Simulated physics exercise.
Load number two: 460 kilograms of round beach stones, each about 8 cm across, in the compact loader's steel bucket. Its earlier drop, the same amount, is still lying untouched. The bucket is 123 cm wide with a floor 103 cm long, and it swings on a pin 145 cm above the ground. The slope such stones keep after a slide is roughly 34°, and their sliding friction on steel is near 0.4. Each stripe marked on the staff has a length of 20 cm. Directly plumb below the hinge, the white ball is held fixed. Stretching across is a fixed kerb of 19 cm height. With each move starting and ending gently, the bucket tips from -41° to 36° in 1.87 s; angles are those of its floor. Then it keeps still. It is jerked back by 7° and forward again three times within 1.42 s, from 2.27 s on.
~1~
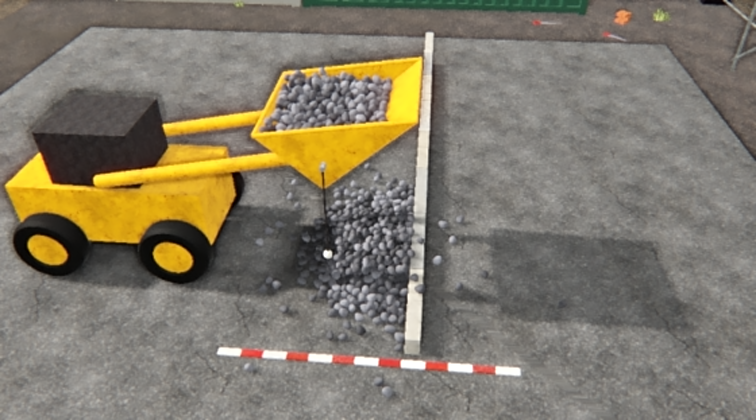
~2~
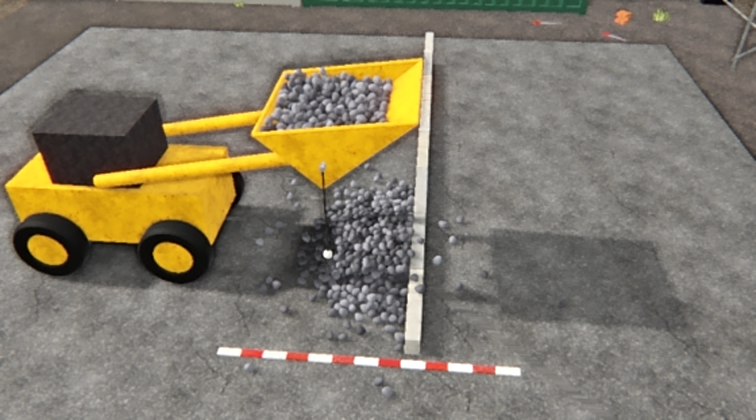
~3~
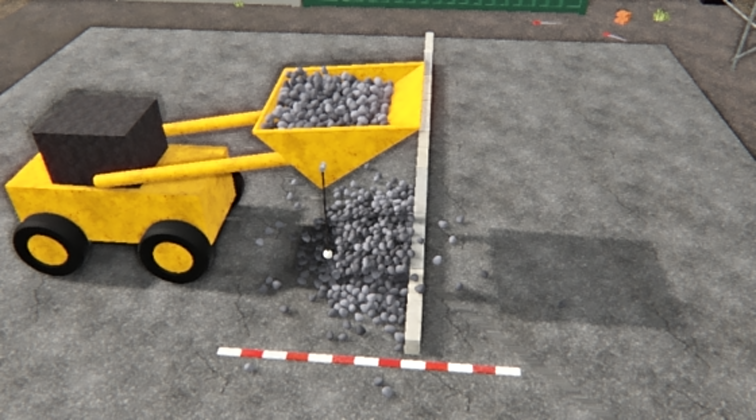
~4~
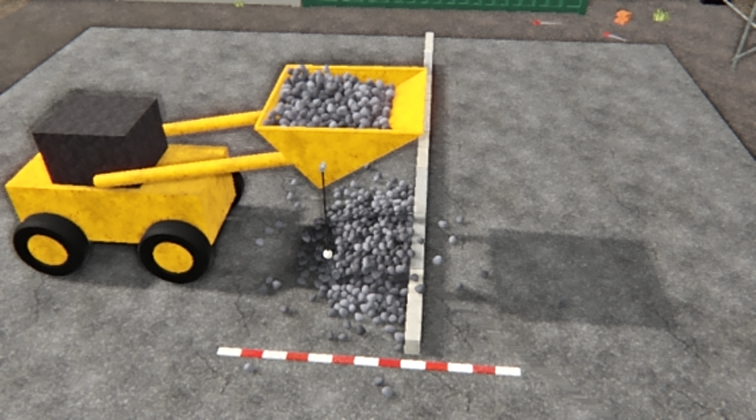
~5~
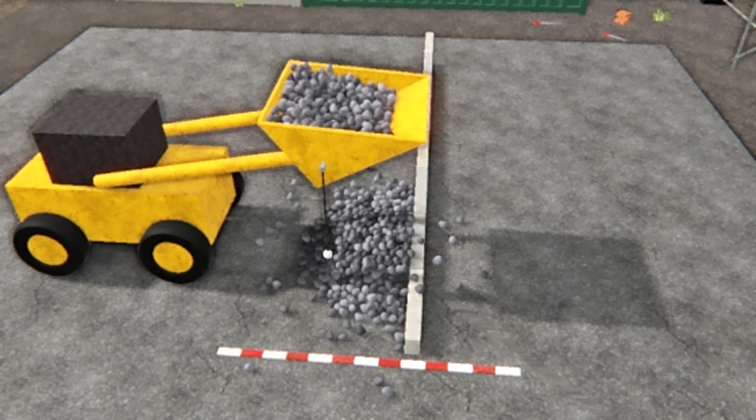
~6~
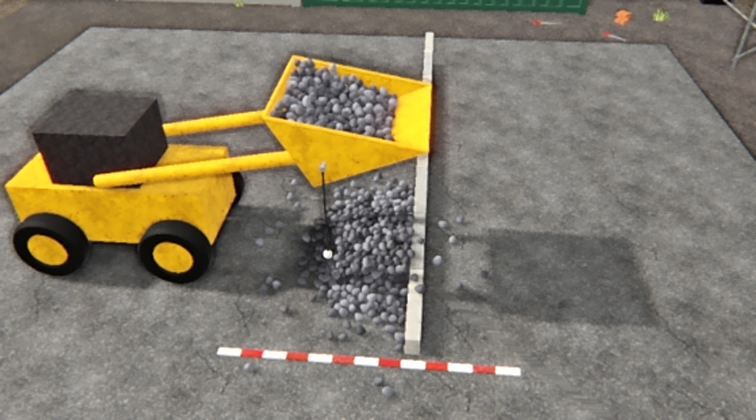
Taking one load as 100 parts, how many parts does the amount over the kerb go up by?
98 parts.
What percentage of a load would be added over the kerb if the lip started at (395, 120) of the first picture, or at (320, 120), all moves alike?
First place: Roughly 80 %; second place: Roughly 10 %.
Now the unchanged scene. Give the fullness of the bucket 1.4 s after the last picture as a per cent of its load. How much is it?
That works out to about 35 %.
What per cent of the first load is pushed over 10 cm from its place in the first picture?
0 %.
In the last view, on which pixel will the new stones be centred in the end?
(478, 254).
Then, 0.8 s after the last picture the floor is at 24°; in per cent of one load, 100 in the bucket, 98 on this side of the kerb, 1 over the kerb; the foremost stones are at (464, 261).
Then, 1.4 s after the last picture the floor is at 36°; in per cent of one load, 34 in the bucket, 117 on this side of the kerb, 48 over the kerb; the foremost stones are at (499, 266).
Then, 3.5 s after the last picture the floor is at 36°; in per cent of one load, 0 in the bucket, 100 on this side of the kerb, 100 over the kerb; the foremost stones are at (636, 252).
Then, 6.2 s after the last picture the floor is at 36°; in per cent of one load, 0 in the bucket, 100 on this side of the kerb, 100 over the kerb; the foremost stones are at (636, 252). Net gain over the kerb, 98.
